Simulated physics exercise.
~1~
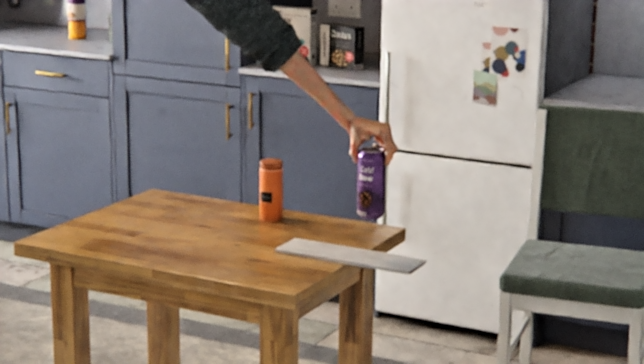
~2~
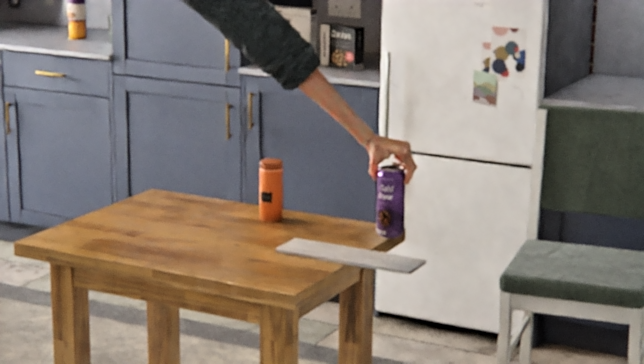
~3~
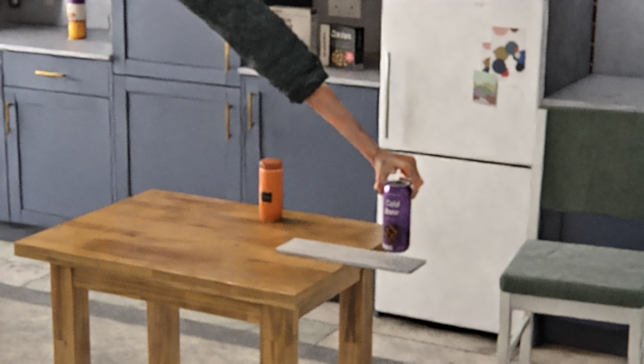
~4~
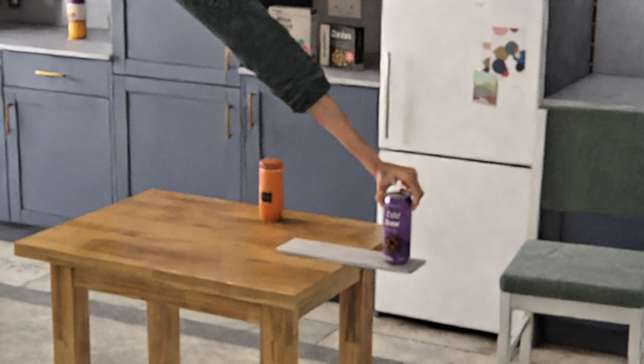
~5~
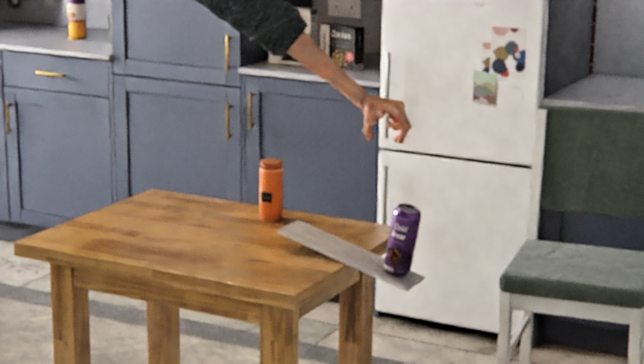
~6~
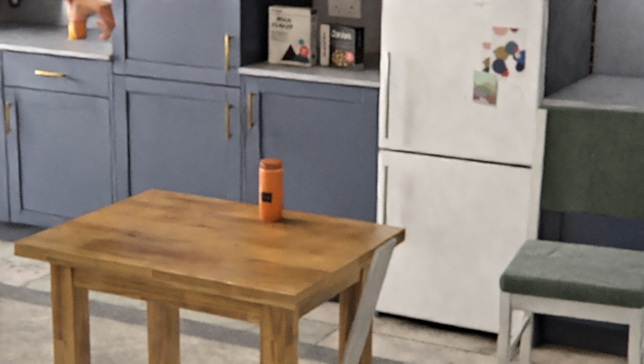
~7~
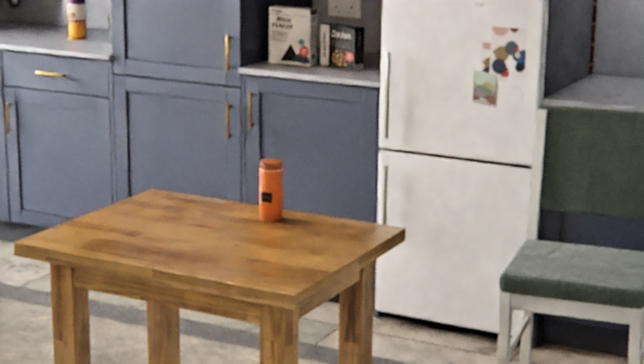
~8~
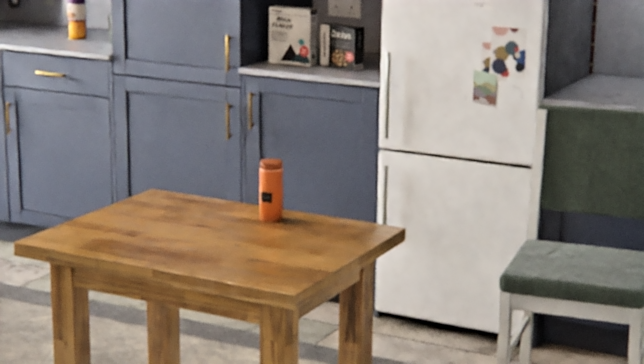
To begin with, a hand holds a purple can above the right corner of a wooden table, where a white plank juts out over the edge and an orange jar stands nearby. The hand moves the can slightly right and lowers it onto the overhanging end of the plank. Then the fingers let go and the arm draws back, and the plank tips while the can leans with it. The can drops out of sight as the plank swings steeply down off the edge. Soon the plank is gone from view too, leaving only the orange jar standing undisturbed on the table.
